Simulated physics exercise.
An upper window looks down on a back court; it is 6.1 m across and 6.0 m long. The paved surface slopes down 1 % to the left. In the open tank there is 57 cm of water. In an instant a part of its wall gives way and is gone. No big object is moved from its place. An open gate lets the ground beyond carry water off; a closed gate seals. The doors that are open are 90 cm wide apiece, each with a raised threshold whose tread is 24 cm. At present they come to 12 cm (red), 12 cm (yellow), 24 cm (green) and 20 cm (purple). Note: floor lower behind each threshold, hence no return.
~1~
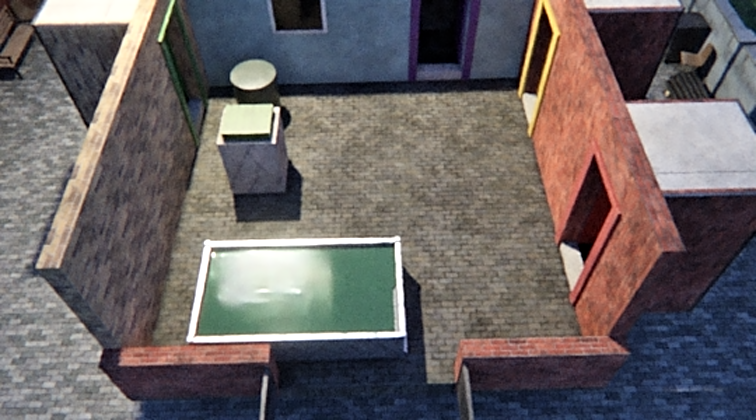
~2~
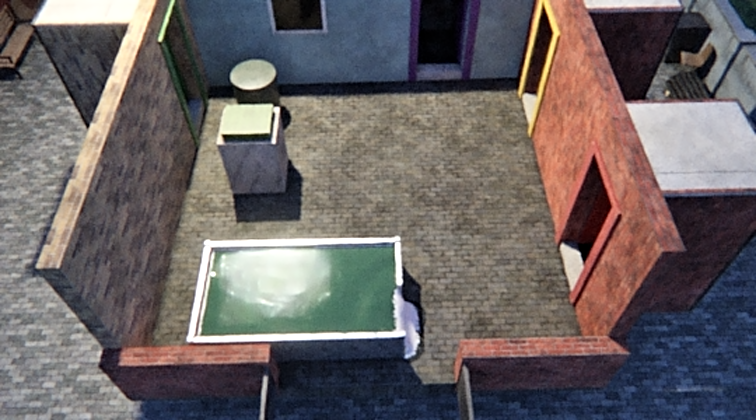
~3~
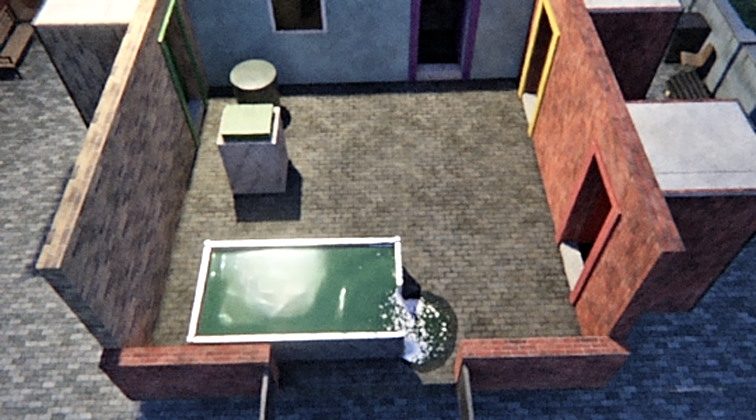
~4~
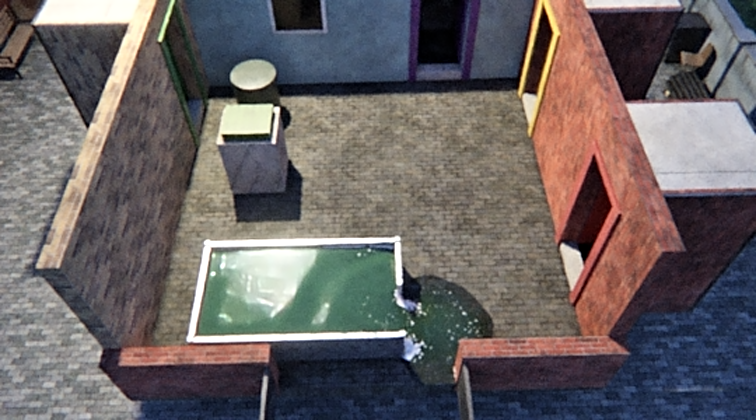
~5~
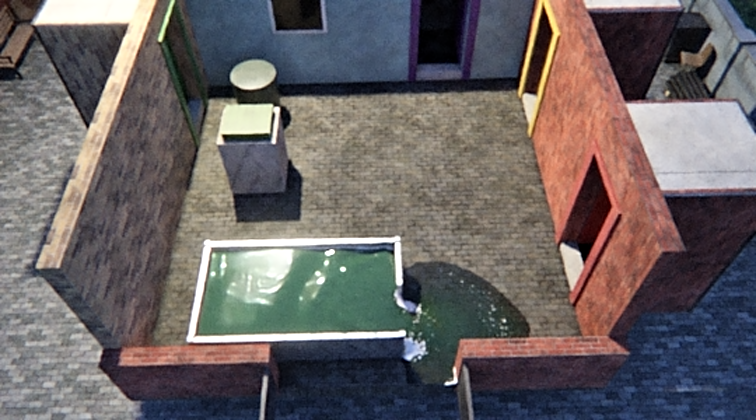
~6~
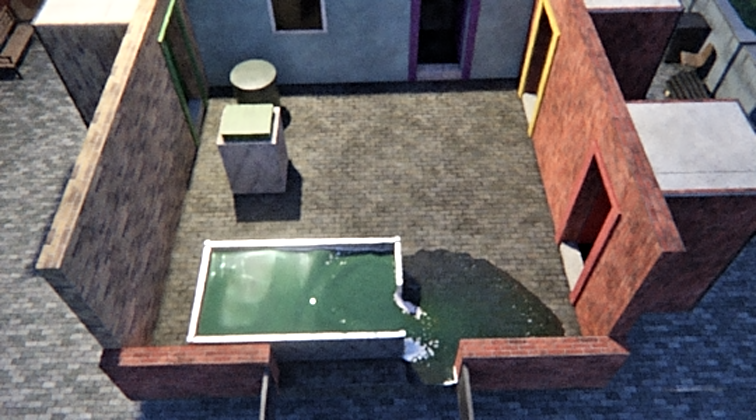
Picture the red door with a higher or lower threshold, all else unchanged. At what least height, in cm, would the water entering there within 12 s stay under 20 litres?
At about 14.5 cm.
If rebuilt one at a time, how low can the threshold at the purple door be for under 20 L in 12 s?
For purple: Close to 9.0 cm.
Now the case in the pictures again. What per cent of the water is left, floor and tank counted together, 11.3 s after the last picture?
Roughly 88 percent of the water remains.
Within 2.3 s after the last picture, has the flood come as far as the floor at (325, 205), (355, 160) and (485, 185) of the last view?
In order: Untouched, untouched, soaked.
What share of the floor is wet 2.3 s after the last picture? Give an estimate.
About 25 per cent.
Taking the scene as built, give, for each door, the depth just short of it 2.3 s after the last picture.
In cm: Red 19, yellow 1, green 0, purple 0.
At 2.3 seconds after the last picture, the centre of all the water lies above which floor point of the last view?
(381, 297) or so.
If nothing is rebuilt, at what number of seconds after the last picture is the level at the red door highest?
Around 2.4 seconds.
Then, 0.7 s after the last picture water covers 15 % of the floor, deepest (36 cm) near (576, 350); 15 cm at the red door, 0 litres in over its 12 cm threshold.
Then, 2.3 s after the last picture water covers 25 % of the floor, deepest (30 cm) near (566, 363); 19 cm at the red door, 21 litres in over its 12 cm threshold.
Then, 11.3 s after the last picture water covers 85 % of the floor, deepest (12 cm) near (210, 88); 6 cm at the red door, 42 litres in over its 12 cm threshold.
At the red door as built, the water peaked near 19 cm, 2.3 s after the last picture.
With a threshold of 12.5 cm, 36 litres would have come in within the 12 s; with 16.5 cm, 9 litres. So under 20 litres takes about 14.5 cm.
